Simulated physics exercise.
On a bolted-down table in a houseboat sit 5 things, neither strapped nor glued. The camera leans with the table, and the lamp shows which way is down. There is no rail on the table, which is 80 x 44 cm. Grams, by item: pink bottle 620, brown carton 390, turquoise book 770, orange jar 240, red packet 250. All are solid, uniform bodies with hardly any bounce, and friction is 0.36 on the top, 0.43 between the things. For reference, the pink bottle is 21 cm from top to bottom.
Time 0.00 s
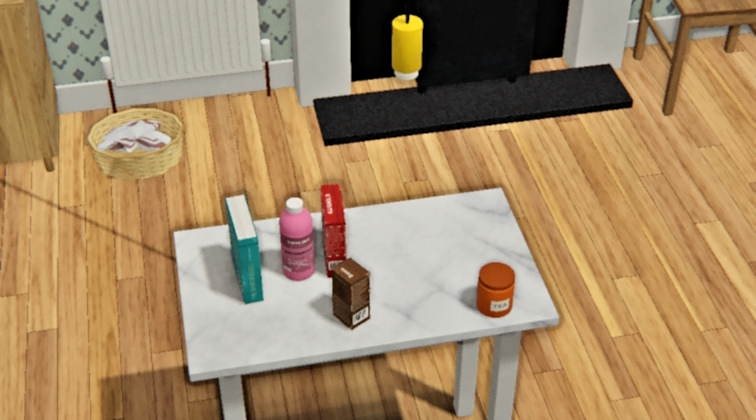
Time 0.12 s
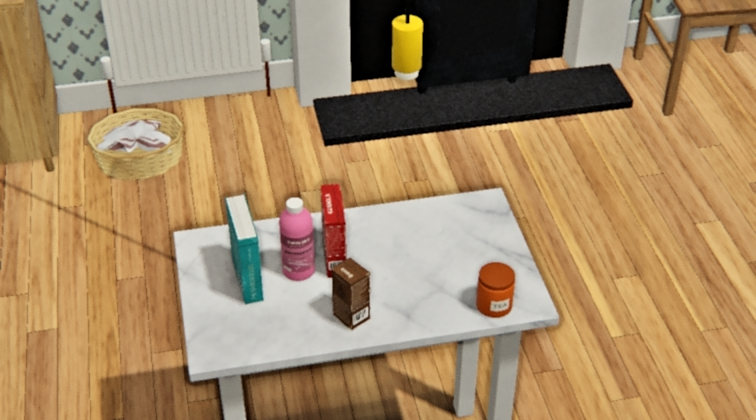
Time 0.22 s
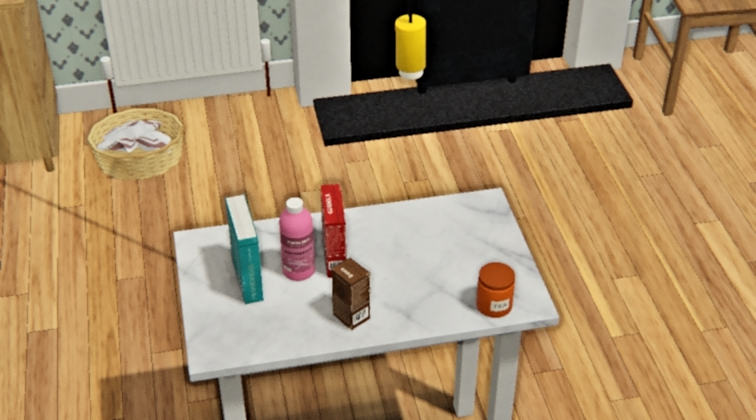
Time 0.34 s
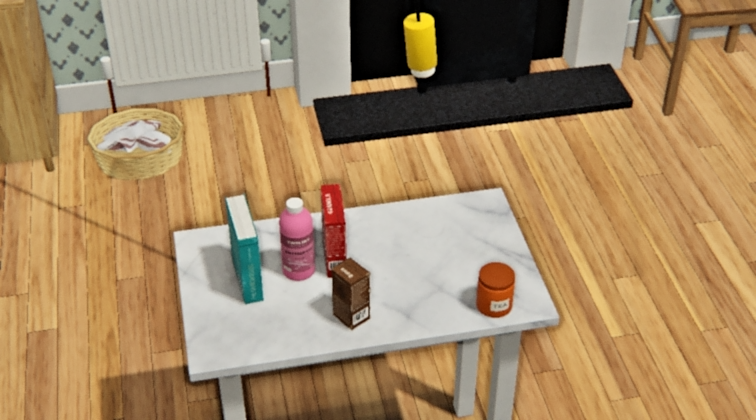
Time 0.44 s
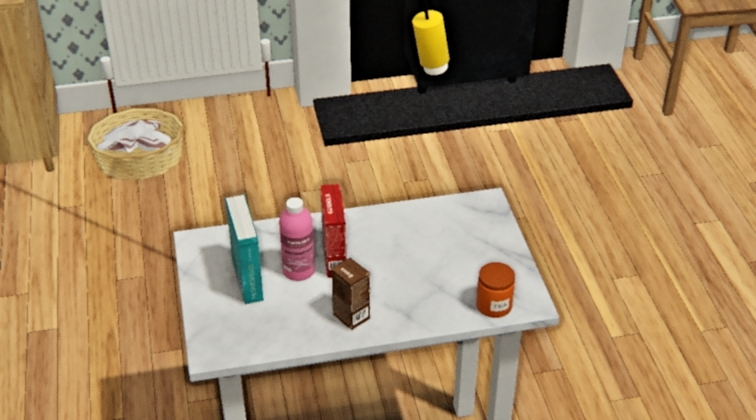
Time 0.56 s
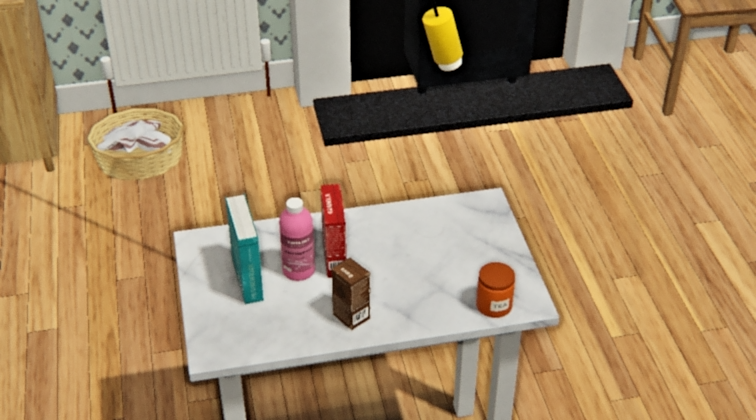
Yellow hanging lamp swinging gradually to the right while a book, bottle, packet, carton and jar stay still on a marble-topped table.
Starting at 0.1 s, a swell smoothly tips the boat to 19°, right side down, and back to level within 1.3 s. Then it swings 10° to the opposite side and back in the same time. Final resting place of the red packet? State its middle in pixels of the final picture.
Roughly (400, 244).
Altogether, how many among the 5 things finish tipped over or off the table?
All told, 3.
After 1.06 s, heel 10°, right side down; red packet 68° off its base near (375, 237); turquoise book 48° off its base; pink bottle 46° off its base.
After 1.16 s, heel 6°, right side down; red packet on its side near (394, 245); pink bottle 59° off its base; turquoise book 60° off its base.
In the end (3.2 s), toppled on the table, pink bottle, turquoise book and red packet; the other 2 under 5 cm from the start. In the last view, red packet near (400, 244).
